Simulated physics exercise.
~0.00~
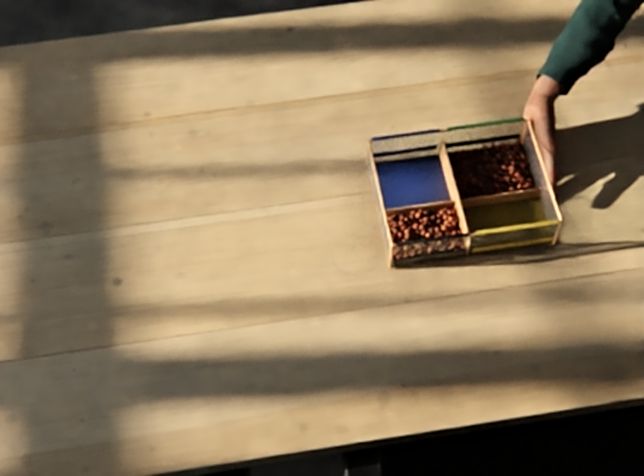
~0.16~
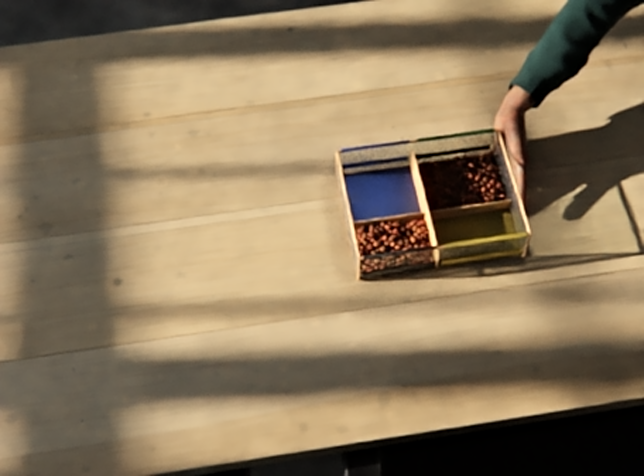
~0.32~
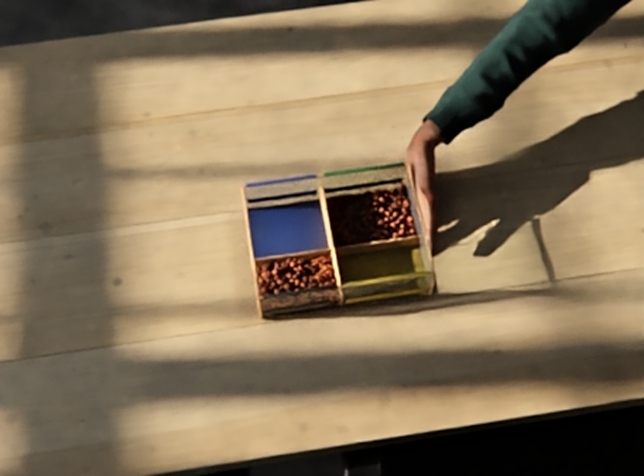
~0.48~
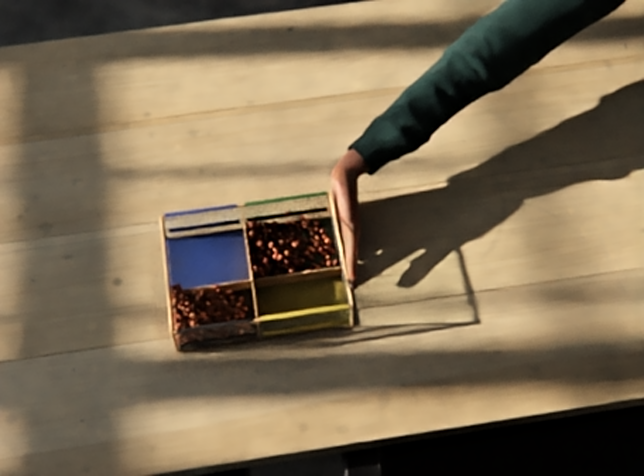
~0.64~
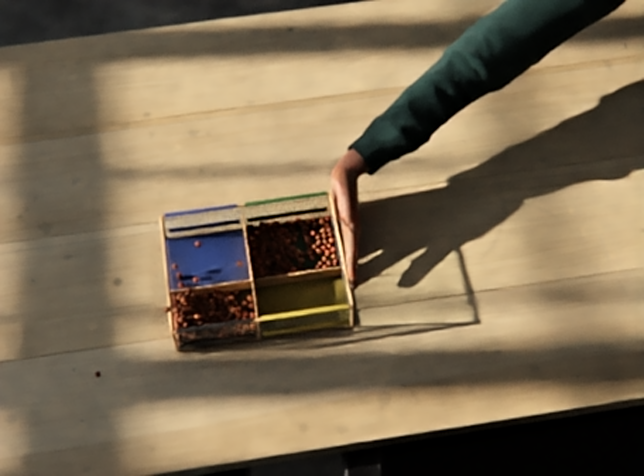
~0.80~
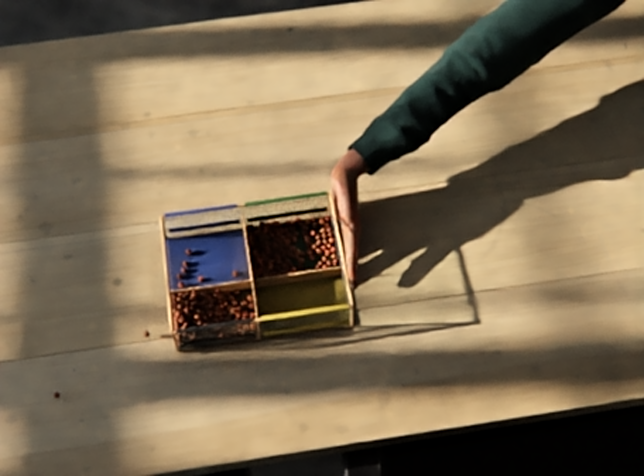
On a sunlit wooden table, a green-sleeved hand slides a divided tray left and stops, a few reddish-brown pellets spilling out.
